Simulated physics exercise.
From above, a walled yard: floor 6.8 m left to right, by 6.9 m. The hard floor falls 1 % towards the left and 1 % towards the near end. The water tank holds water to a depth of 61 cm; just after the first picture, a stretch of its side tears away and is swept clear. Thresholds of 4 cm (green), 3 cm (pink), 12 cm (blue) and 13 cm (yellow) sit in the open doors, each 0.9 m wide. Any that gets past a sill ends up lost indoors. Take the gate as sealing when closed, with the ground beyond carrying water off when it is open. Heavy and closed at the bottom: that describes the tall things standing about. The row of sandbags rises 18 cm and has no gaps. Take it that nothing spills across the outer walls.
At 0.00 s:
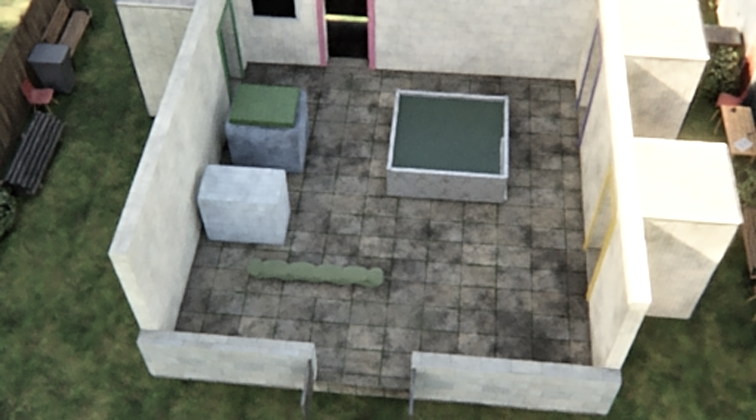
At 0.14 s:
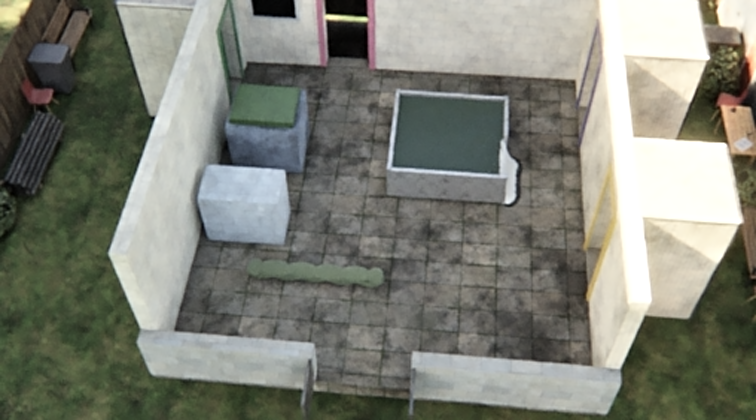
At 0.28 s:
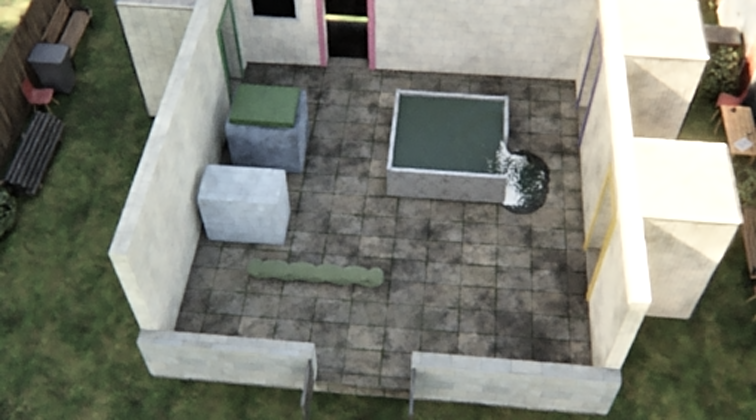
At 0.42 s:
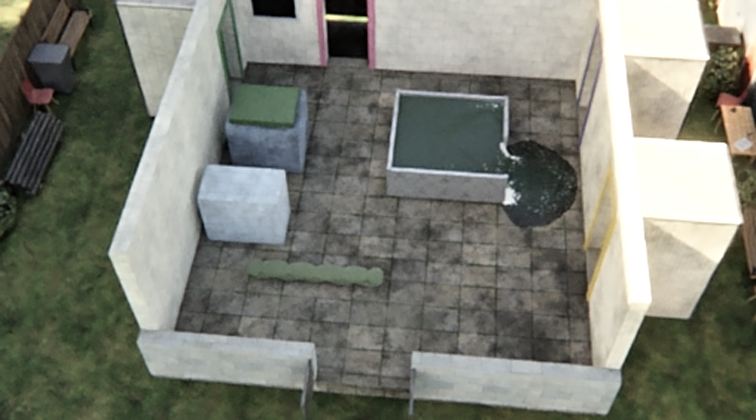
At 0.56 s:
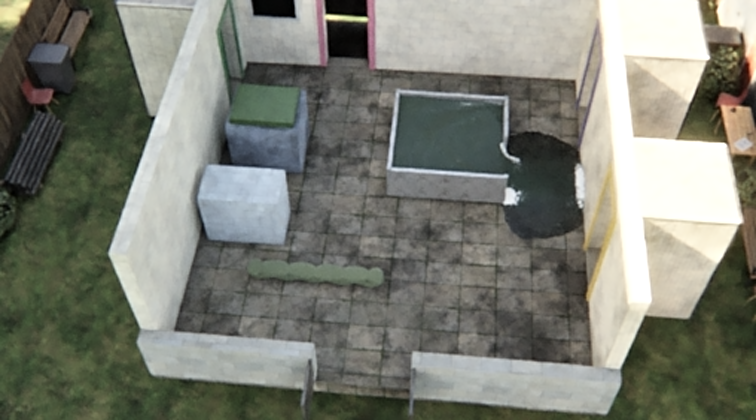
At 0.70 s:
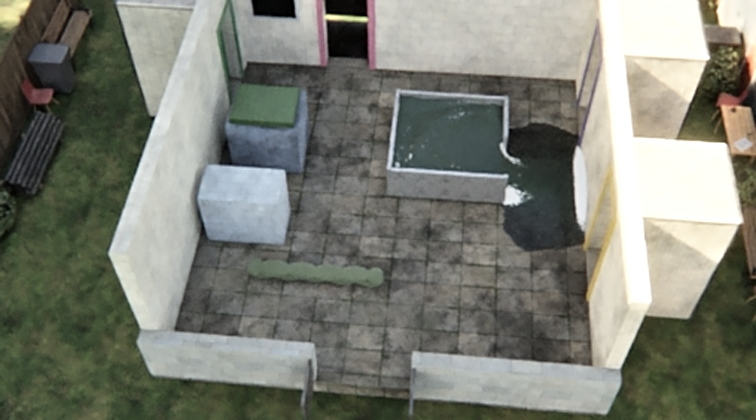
A walled paved yard held a low square tank of dark green water; part of its right side gave way, and water poured out, foaming, and spread in a dark pool to the right-hand wall.
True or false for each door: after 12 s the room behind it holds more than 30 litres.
Green door: True; pink door: False; blue door: False; yellow door: False.
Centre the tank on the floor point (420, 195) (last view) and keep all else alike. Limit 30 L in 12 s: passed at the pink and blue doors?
For the pink door, the amount is acceptable; for the blue door, the amount is acceptable.
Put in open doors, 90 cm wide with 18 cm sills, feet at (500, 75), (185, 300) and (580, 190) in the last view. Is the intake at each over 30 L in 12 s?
In turn: Short of it, short of it, beyond it.
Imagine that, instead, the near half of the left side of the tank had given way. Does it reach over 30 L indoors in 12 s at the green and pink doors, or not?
Against that limit the green door gives a greater amount and the pink door gives a greater amount.
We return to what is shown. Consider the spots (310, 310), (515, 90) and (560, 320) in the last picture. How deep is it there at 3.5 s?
Listed order: 0 / 12 / 6 cm.
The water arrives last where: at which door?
Lab note: Last arrival at the green door.
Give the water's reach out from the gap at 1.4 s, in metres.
I'd put it close to 3.0 m.
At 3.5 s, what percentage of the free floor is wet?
35 %.
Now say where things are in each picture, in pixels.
The water tank at (449, 135) is whole and still, 61 cm deep, in the first frame.
The front is at (506, 204), 0.6 m from the gap at (502, 172); 0.2 m2 of floor is under water; 61 cm left at the back of the water tank, in the second frame.
Water pours out at (501, 173) and has run 0.9 m, to (546, 172); typically 10 cm deep outside, 61 cm at the water tank's back, in the third frame.
Water pours out at (501, 174) and has run 1.3 m, to (572, 173); typically 7 cm deep outside, 61 cm at the water tank's back, in the fourth frame.
The front is at (584, 217), 1.7 m from the gap at (501, 174); 2.8 m2 of floor is under water; 62 cm left at the back of the water tank, in the fifth frame.
Water pours out at (501, 174) and has run 1.9 m, to (585, 236); typically 6 cm deep outside, 58 cm at the water tank's back, in the sixth frame.
After 1.4 s water covers 10 % of the floor and is deepest (40 cm) near (576, 191); green door not reached, pink door not reached, blue door 11 cm at the sill, 0 L in, yellow door 13 cm at the sill, 0 L in.
After 2.2 s water covers 20 % of the floor and is deepest (35 cm) near (576, 191); green door not reached, pink door not reached, blue door 12 cm at the sill, 0 L in, yellow door 14 cm at the sill, 2 L in.
After 3.5 s water covers 35 % of the floor and is deepest (24 cm) near (574, 377); green door not reached, pink door not reached, blue door 9 cm at the sill, 2 L in, yellow door 10 cm at the sill, 4 L in.
After 7.0 s water covers 70 % of the floor and is deepest (16 cm) near (171, 345); green door 10 cm at the sill, 24 L in, pink door 4 cm at the sill, 0 L in, blue door 5 cm at the sill, 2 L in, yellow door 6 cm at the sill, 4 L in.
After 12.0 s water covers 90 % of the floor and is deepest (13 cm) near (168, 355); green door 9 cm at the sill, 112 L in, pink door 3 cm at the sill, 3 L in, blue door 3 cm at the sill, 2 L in, yellow door 3 cm at the sill, 4 L in.
